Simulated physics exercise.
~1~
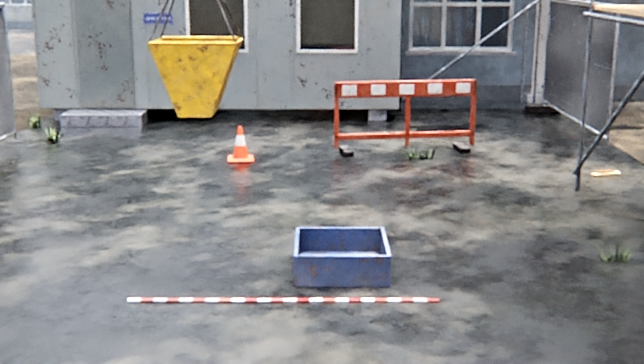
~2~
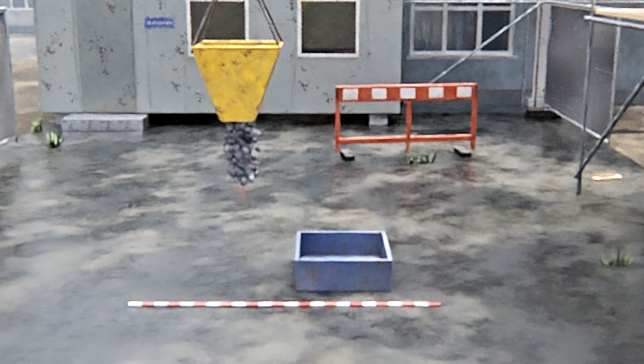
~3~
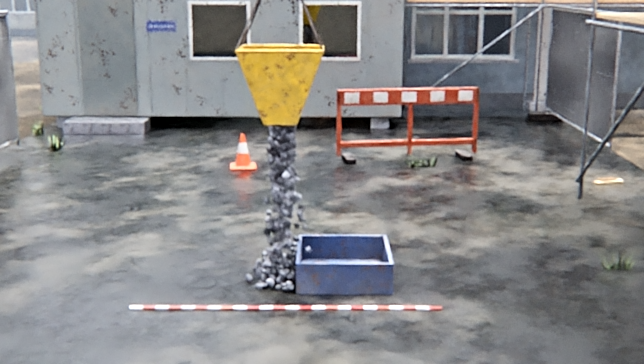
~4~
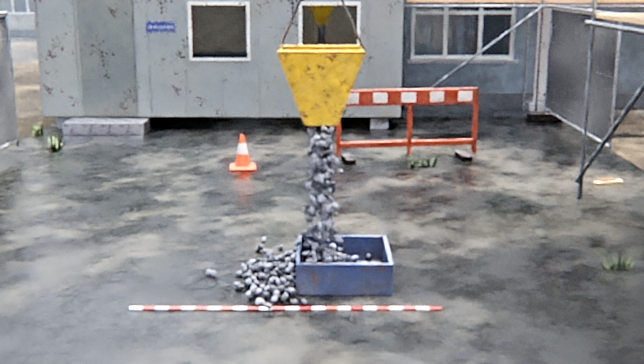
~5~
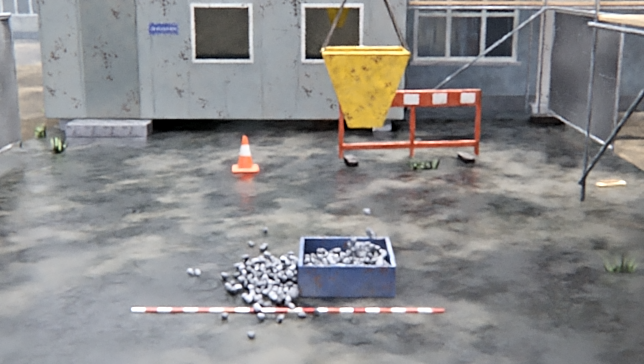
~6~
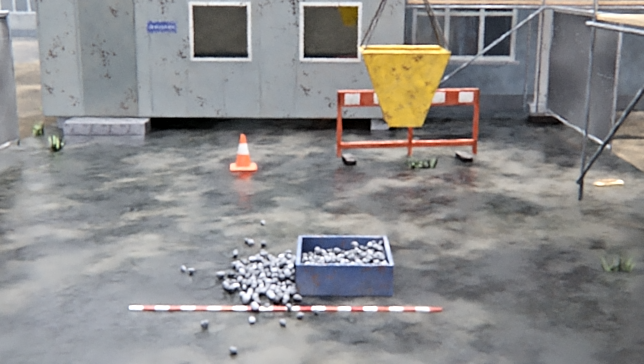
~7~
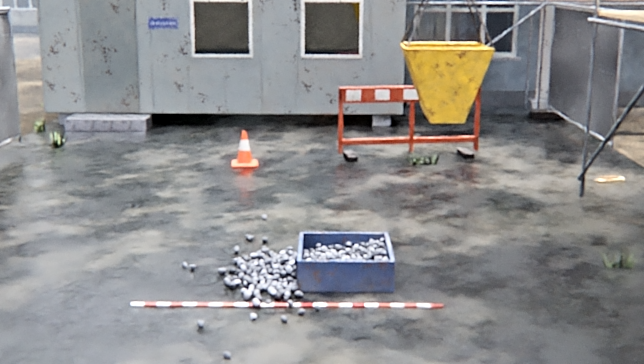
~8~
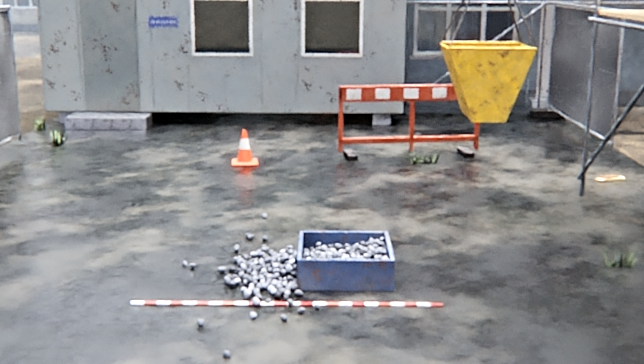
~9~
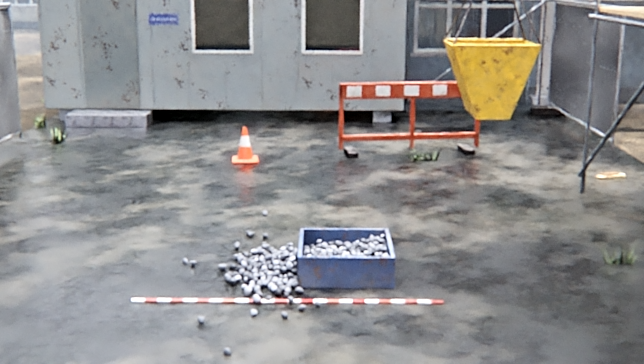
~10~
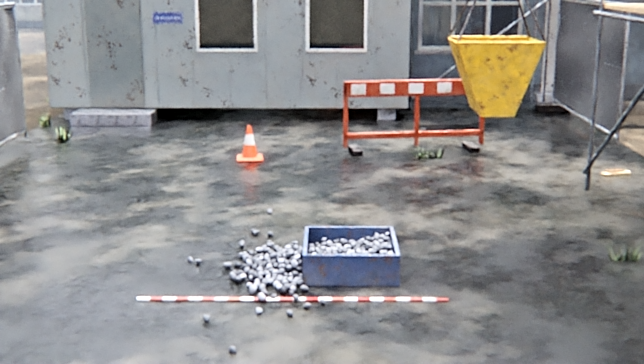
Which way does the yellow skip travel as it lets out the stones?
The yellow skip travels to the right.
